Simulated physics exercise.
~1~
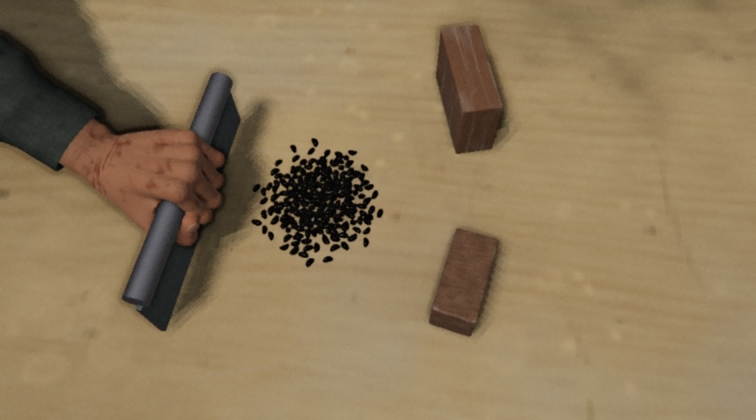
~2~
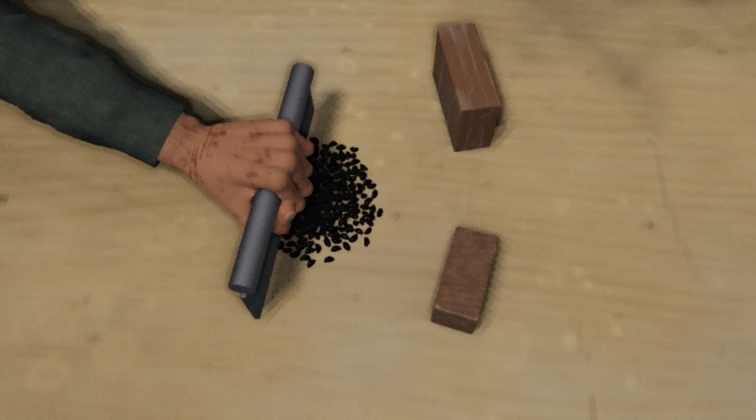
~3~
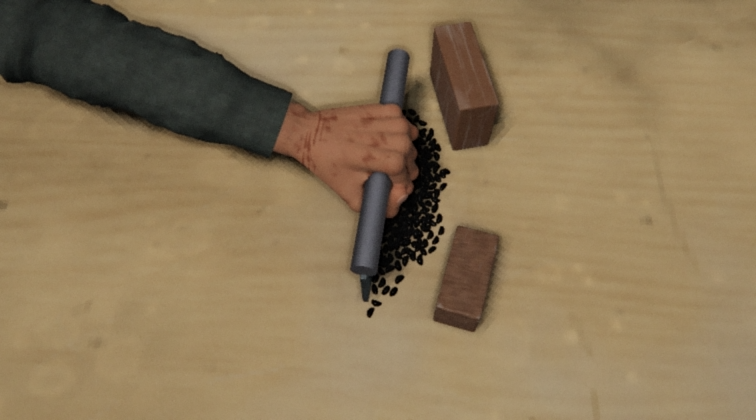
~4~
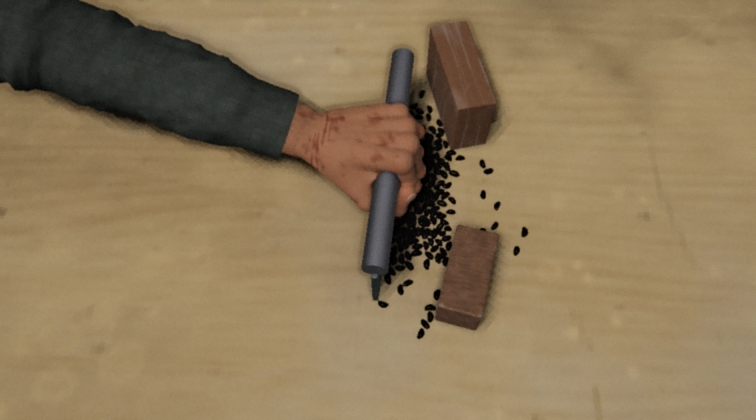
A pale wooden surface is seen from above, with the view drifting very slightly. At the left, a hand in a dark grey-green sleeve grips a scraper with a grey bar and dark blade, beside a loose round patch of small black beans. To the right, two reddish-brown blocks stand apart, one above the other, leaving a gap between them. The hand slides the scraper rightward into the beans, bunching them into a tall, narrow band before the blocks. It then barely advances and a few beans scatter through the gap, while most remain packed between blade and blocks.
